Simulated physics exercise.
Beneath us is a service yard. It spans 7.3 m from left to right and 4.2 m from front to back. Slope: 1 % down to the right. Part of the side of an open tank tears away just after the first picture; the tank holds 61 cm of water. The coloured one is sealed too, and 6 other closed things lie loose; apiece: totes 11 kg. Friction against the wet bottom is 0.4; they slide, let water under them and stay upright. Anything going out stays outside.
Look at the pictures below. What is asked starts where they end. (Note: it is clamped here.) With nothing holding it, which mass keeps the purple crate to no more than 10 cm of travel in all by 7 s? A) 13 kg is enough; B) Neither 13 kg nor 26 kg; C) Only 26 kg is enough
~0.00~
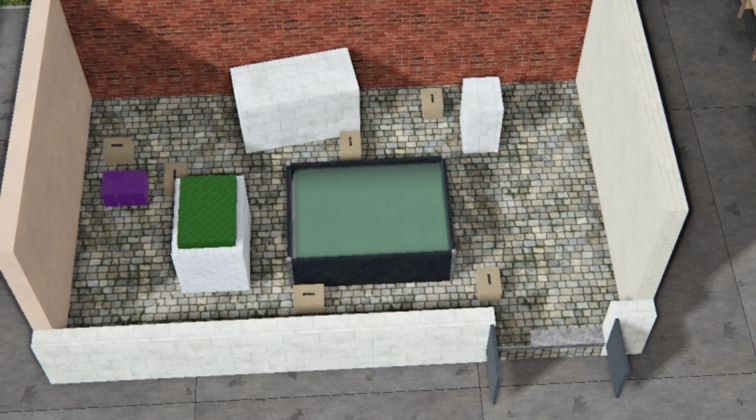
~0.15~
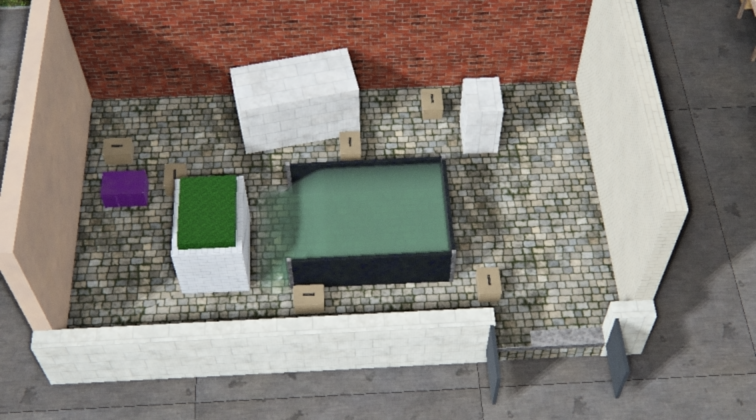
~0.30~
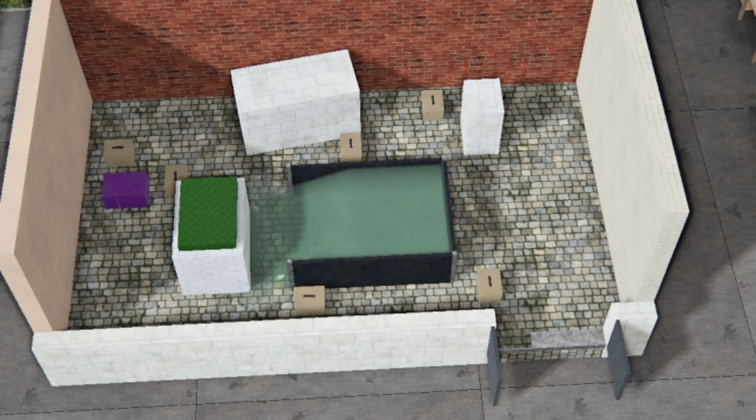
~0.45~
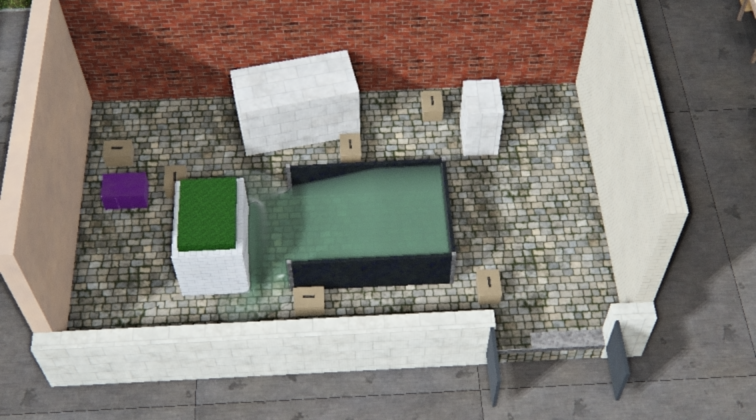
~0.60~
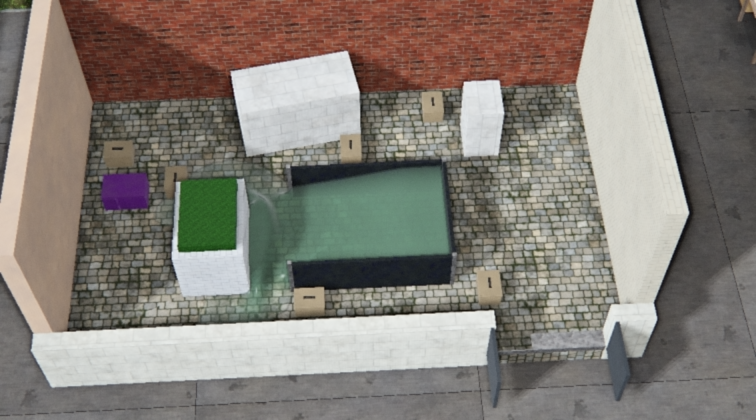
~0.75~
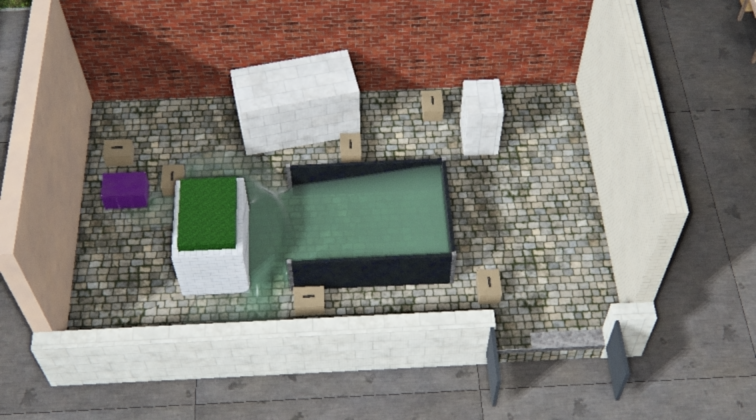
(B) Neither 13 kg nor 26 kg.
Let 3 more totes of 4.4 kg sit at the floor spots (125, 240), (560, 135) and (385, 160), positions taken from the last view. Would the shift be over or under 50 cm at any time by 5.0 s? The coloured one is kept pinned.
In that order: Farther, then not as far, then not as far.
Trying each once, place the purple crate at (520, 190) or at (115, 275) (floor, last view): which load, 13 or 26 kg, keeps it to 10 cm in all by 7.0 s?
Well, the little one does for the first, nothing does it for the second.
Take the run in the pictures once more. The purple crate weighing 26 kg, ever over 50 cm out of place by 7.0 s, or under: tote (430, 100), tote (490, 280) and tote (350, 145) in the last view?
Well, they come out not exceeding it, exceeding it and exceeding it, in that order.
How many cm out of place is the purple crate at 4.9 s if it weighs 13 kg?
Around 120 centimetres out of place.
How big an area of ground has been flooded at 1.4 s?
Close to 11.0 m2, I'd say.
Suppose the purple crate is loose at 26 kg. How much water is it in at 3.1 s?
Around 10 cm.
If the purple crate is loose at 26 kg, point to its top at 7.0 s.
Somewhere around (154, 289), I'd say.
After 1.4 s the purple crate would be 30 cm from its start with 13 kg and 9 cm from its start with 26 kg; 3 cm of water round it then.
After 3.1 s the purple crate would be 52 cm from its start with 13 kg and 23 cm from its start with 26 kg; 10 cm of water round it then.
After 4.9 s the purple crate would be 121 cm from its start with 13 kg and 121 cm from its start with 26 kg; 12 cm of water round it then.
After 7.0 s the purple crate would be 114 cm from its start with 13 kg and 181 cm from its start with 26 kg; 11 cm of water round it then.
